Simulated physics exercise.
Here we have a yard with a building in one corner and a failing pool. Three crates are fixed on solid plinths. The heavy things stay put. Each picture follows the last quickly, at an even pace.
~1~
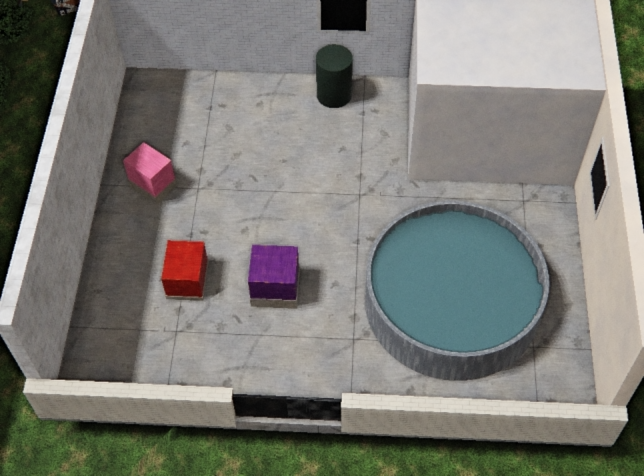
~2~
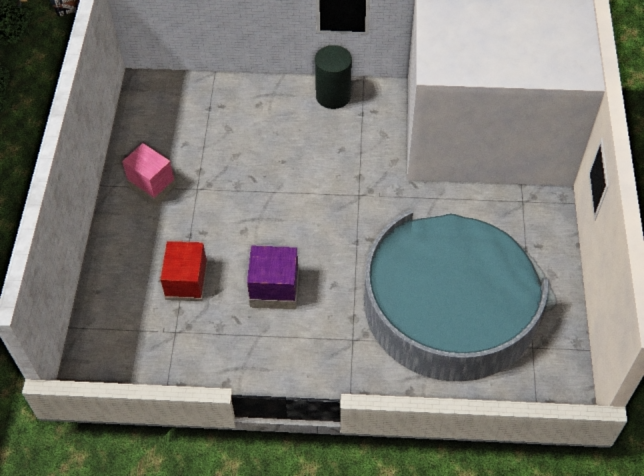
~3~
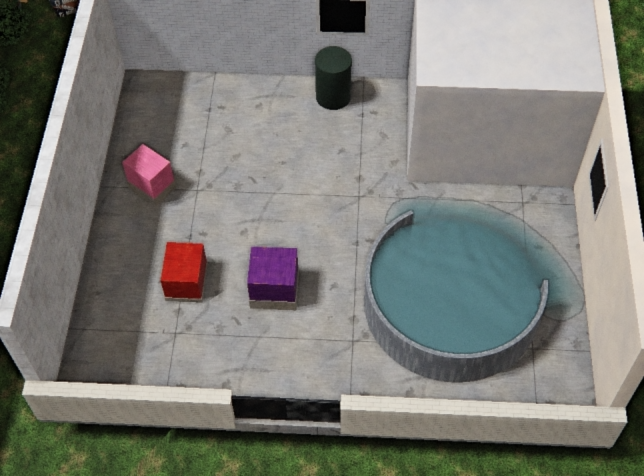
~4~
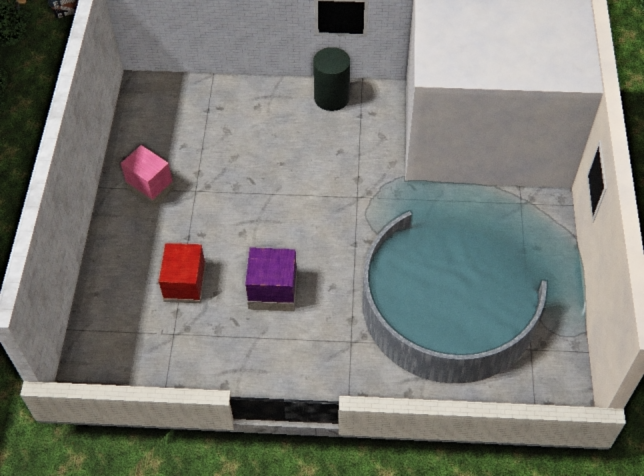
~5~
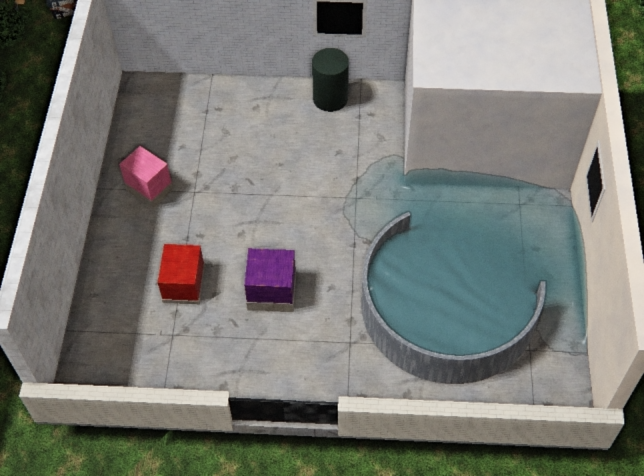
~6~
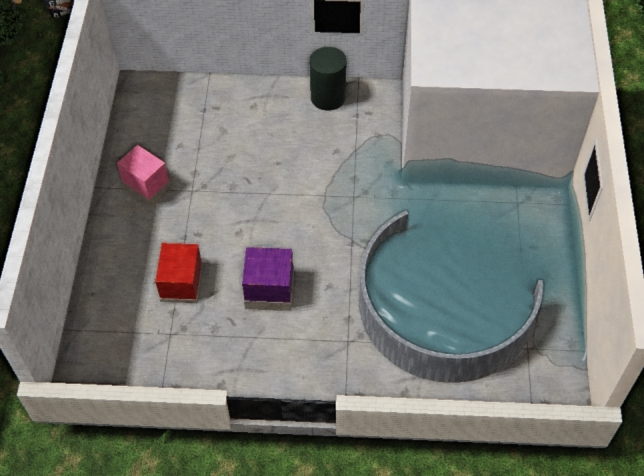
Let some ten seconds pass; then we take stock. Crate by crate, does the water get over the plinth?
In order: Purple crate: Remains dry; red crate: Becomes wet; pink crate: Remains dry.
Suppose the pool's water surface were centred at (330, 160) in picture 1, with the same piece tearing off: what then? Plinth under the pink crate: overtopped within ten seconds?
Pink is reached.
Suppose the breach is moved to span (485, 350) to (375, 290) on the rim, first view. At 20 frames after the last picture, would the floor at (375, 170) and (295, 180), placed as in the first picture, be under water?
Point one: Still bare; point two: Still bare.
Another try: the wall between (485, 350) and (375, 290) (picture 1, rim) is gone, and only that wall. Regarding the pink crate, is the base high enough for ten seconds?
The pink crate gets flooded.
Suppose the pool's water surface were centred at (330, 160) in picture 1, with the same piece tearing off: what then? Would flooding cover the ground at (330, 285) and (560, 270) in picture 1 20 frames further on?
The first spot is not reached, while the second is wetted.
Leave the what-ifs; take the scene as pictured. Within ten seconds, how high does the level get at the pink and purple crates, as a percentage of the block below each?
Around 80 % and 60 %.
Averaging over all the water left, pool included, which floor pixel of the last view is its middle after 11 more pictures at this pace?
Somewhere around (468, 249) in the last view.
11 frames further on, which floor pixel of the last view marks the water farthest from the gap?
I'd put it around (226, 76).
A moment on, water covers 25 % of the floor; the purple crate not reached, the red crate not reached, the pink crate not reached.
Next, water covers 40 % of the floor; the purple crate not reached, the red crate not reached, the pink crate not reached.
Then, water covers 70 % of the floor; the purple crate water round its plinth, the red crate water round its plinth, the pink crate water round its plinth.
Later, water covers 95 % of the floor; the purple crate water round its plinth, the red crate water round its plinth, the pink crate water round its plinth.
In the end, water covers 100 % of the floor; the purple crate stayed above the water, the red crate was topped, the pink crate stayed above the water.
